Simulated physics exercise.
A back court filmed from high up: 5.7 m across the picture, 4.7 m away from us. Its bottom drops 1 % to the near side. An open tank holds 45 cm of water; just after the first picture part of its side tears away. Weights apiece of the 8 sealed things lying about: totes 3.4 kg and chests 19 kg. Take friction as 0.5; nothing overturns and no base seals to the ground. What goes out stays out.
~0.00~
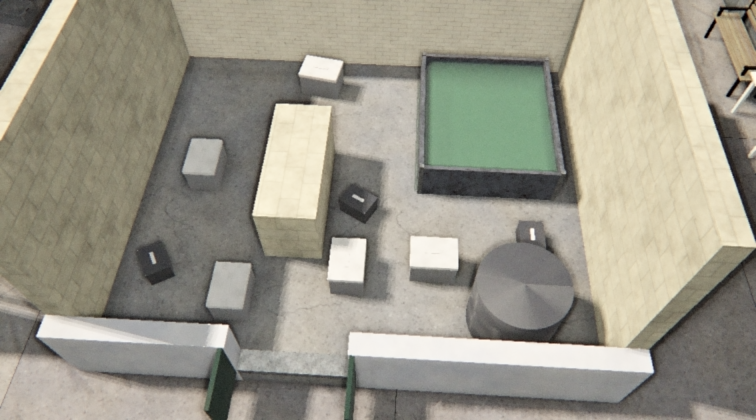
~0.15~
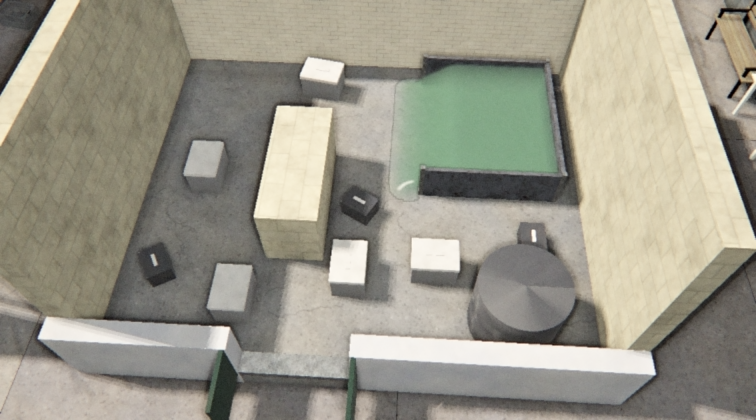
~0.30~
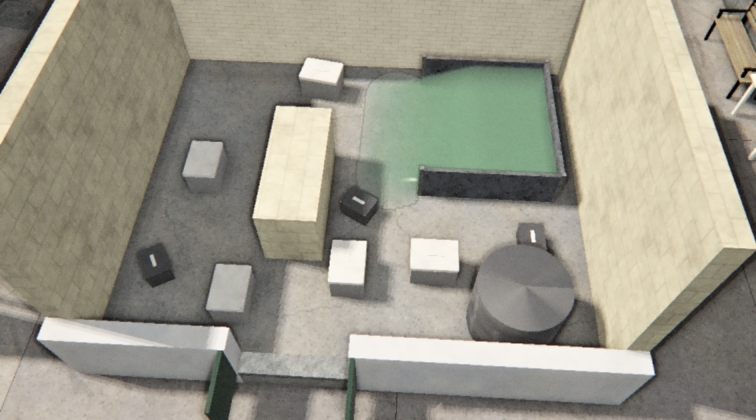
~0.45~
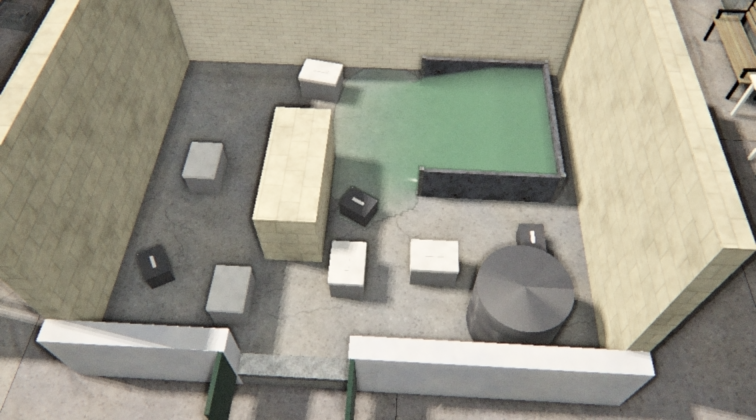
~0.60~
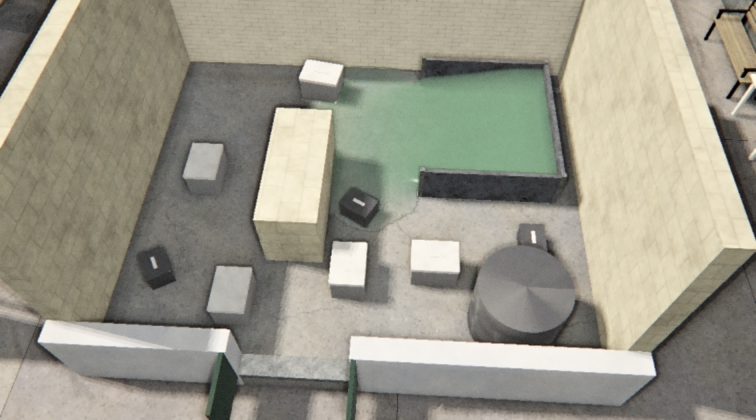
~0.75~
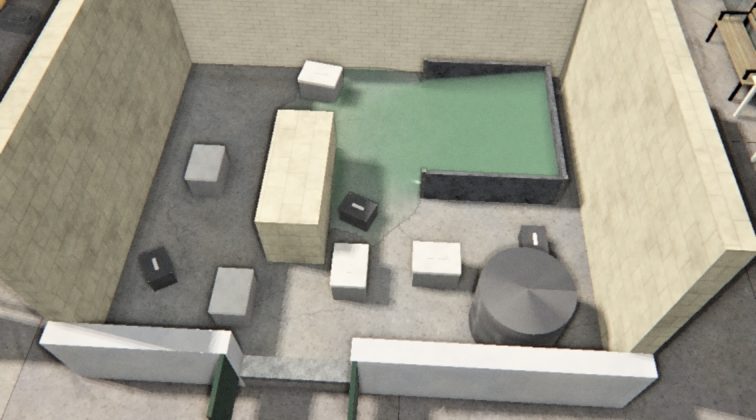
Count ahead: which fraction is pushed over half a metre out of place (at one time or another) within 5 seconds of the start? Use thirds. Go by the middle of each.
That comes to between one and two thirds.
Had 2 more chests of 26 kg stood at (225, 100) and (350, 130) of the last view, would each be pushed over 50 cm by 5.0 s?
In that order: Over, over.
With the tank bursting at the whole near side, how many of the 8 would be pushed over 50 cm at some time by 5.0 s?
In that case 6 of them.
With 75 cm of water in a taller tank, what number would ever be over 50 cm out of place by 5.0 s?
In that case 6 of them.
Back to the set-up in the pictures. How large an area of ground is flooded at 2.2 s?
Some 15 m2.
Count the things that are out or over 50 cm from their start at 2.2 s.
I count 2.
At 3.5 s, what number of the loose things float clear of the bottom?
2 of them.
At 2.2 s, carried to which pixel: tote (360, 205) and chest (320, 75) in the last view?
Near (382, 257) and (205, 73).
After 1.1 s 0 of 8 are over 50 cm from their spots; 0 afloat.
After 2.2 s 2 of 8 are over 50 cm from their spots; 2 afloat.
After 3.5 s 3 of 8 are over 50 cm from their spots; 2 afloat.
After 5.0 s 5 of 8 are over 50 cm from their spots, and 5 have been at some point; 4 afloat.
